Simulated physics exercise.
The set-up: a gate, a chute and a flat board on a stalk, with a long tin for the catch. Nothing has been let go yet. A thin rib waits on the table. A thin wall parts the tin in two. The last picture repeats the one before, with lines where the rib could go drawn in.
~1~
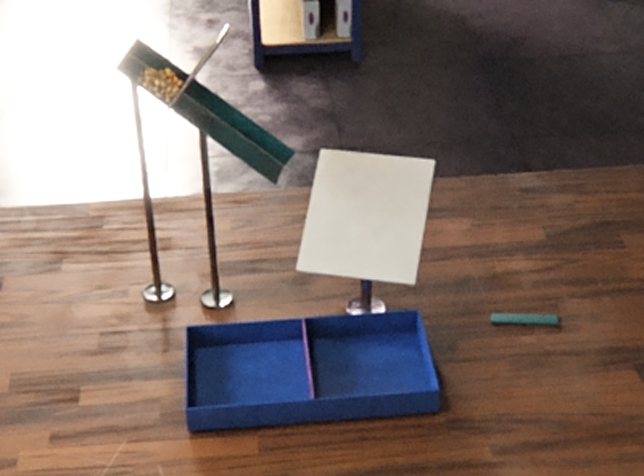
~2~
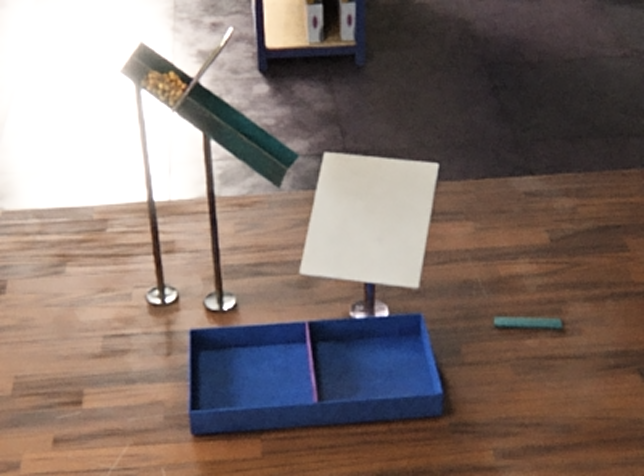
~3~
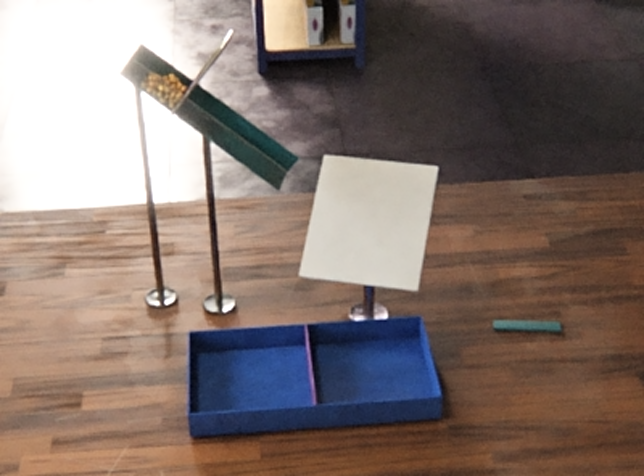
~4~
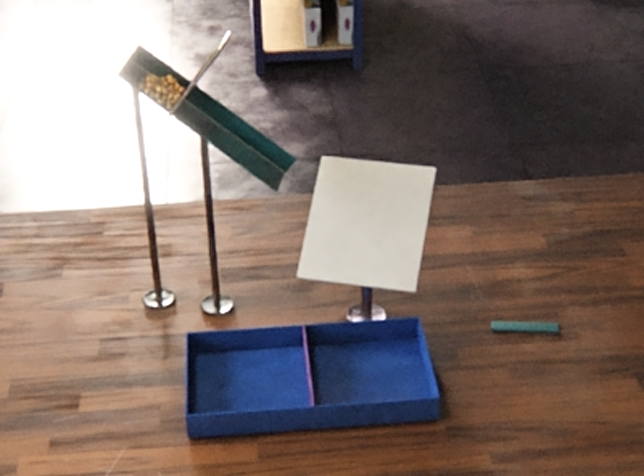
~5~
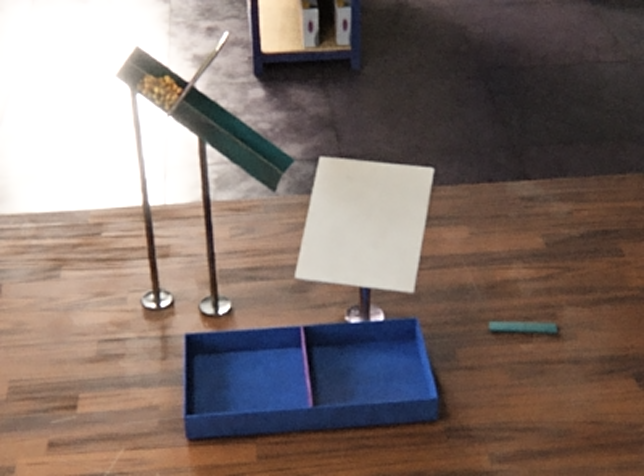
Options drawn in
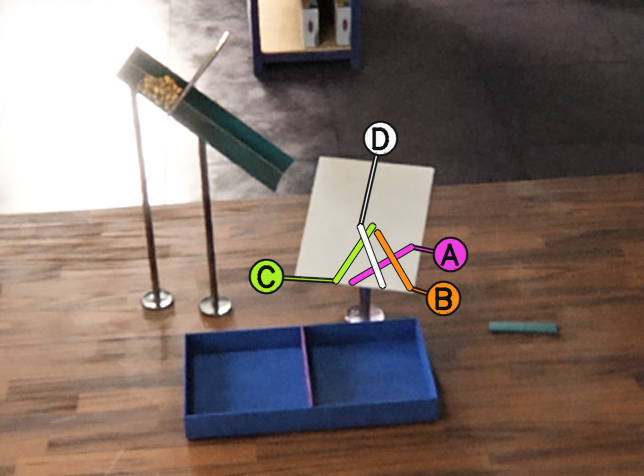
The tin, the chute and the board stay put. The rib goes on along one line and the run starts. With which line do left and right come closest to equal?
Go for C.
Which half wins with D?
More lands on the right.
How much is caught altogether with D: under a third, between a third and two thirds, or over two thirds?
Line D gives over two thirds.
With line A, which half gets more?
The right half.
On the marked copy, line A from (411, 247) to (352, 282); line B from (377, 232) to (409, 288); line C from (372, 226) to (335, 281); line D from (360, 226) to (382, 285).
Choosing A, of what is caught, a stray few in the left half, nearly all in the right.
Choosing B, of what is caught, none in the left half, all in the right.
Choosing C, of what is caught, about half in the left half, about half in the right.
Choosing D, of what is caught, none in the left half, all in the right.
